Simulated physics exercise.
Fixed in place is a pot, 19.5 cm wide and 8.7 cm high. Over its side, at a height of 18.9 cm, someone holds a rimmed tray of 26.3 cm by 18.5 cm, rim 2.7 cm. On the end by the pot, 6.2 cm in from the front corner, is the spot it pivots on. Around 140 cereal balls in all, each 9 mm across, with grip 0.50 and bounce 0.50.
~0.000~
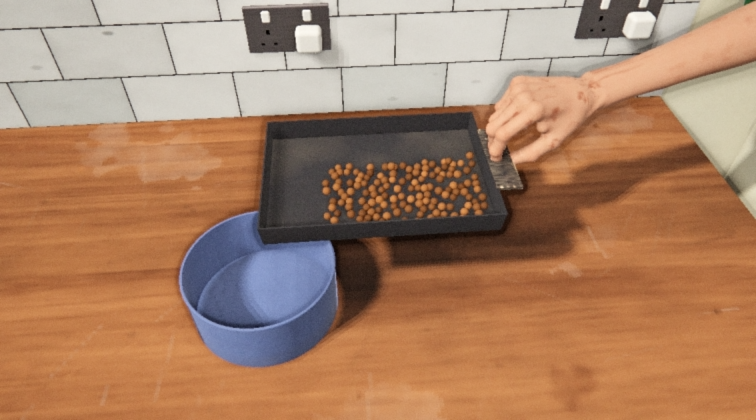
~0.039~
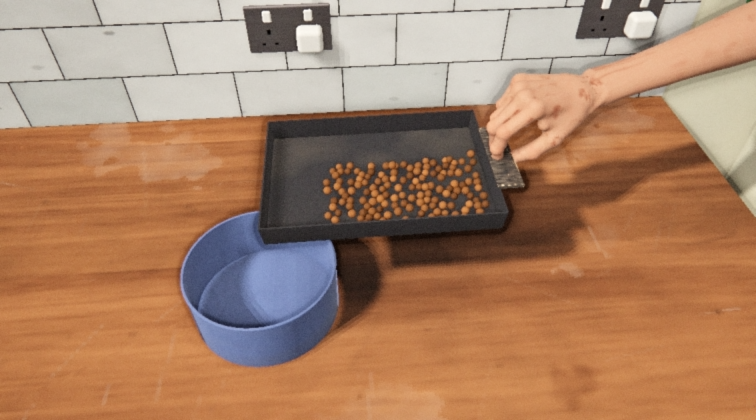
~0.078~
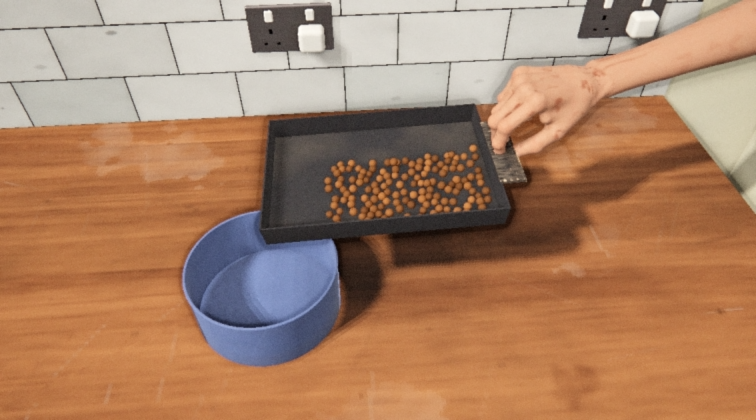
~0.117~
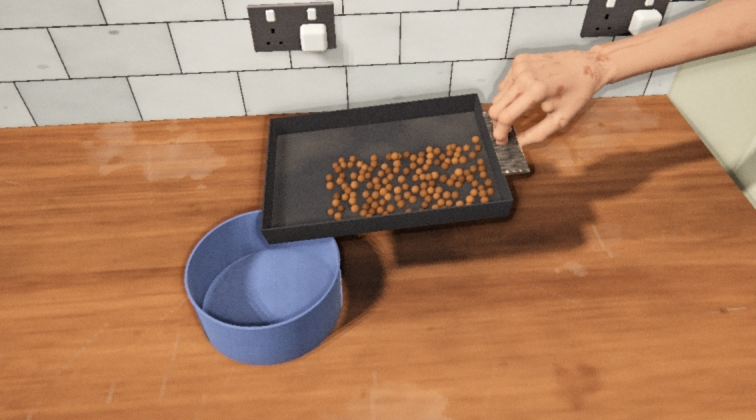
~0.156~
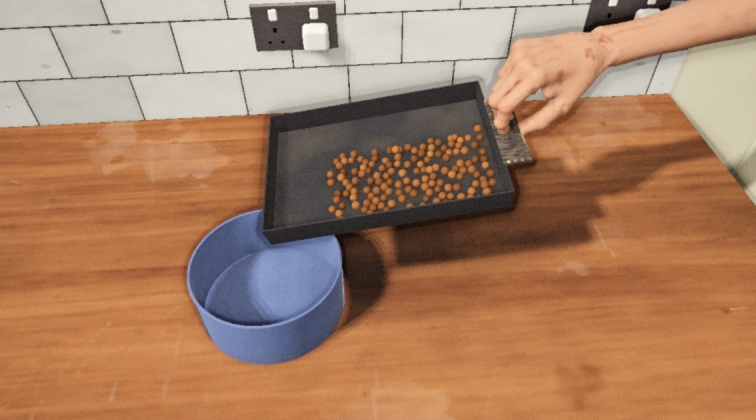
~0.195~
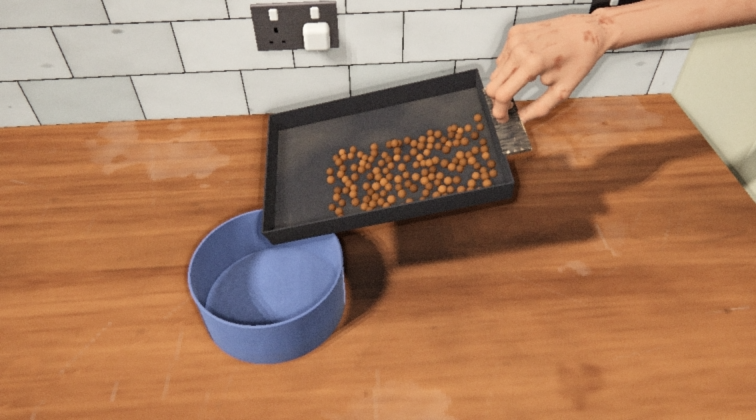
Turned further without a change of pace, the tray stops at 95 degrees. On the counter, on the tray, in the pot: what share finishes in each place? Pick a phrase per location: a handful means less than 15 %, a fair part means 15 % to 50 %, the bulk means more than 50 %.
Counter: A handful, tray: A handful, pot: The bulk.
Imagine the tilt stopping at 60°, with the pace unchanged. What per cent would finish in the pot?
I'd expect some 10 per cent in the pot.
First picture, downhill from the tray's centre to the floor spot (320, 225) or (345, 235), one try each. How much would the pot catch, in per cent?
Around 55 % for the first direction, around 30 % for the second.
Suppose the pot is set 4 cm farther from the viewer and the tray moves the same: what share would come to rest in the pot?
Result after the change: About 45 in a hundred.
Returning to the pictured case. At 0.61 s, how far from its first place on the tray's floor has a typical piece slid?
I'd say close to 10 centimetres.
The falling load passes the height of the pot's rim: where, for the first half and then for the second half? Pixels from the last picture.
I'd mark about (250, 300) for the first half and about (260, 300) for the second.
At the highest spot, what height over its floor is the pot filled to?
Roughly 2.0 cm up.
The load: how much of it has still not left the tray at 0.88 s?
I'd put it at roughly 90 per cent.
Then, at 0.61 s, tilt 53 degrees; the tray holds 100 %, the pot 0 %.
Then, at 0.88 s, tilt 79 degrees; the tray holds 90 %, the pot 5 %.
Then, at 1.26 s, tilt 95 degrees; the tray holds 35 %, the pot 40 %.
By 2.4 s all is still; counter 5 %, tray 5 %, pot 90 %.
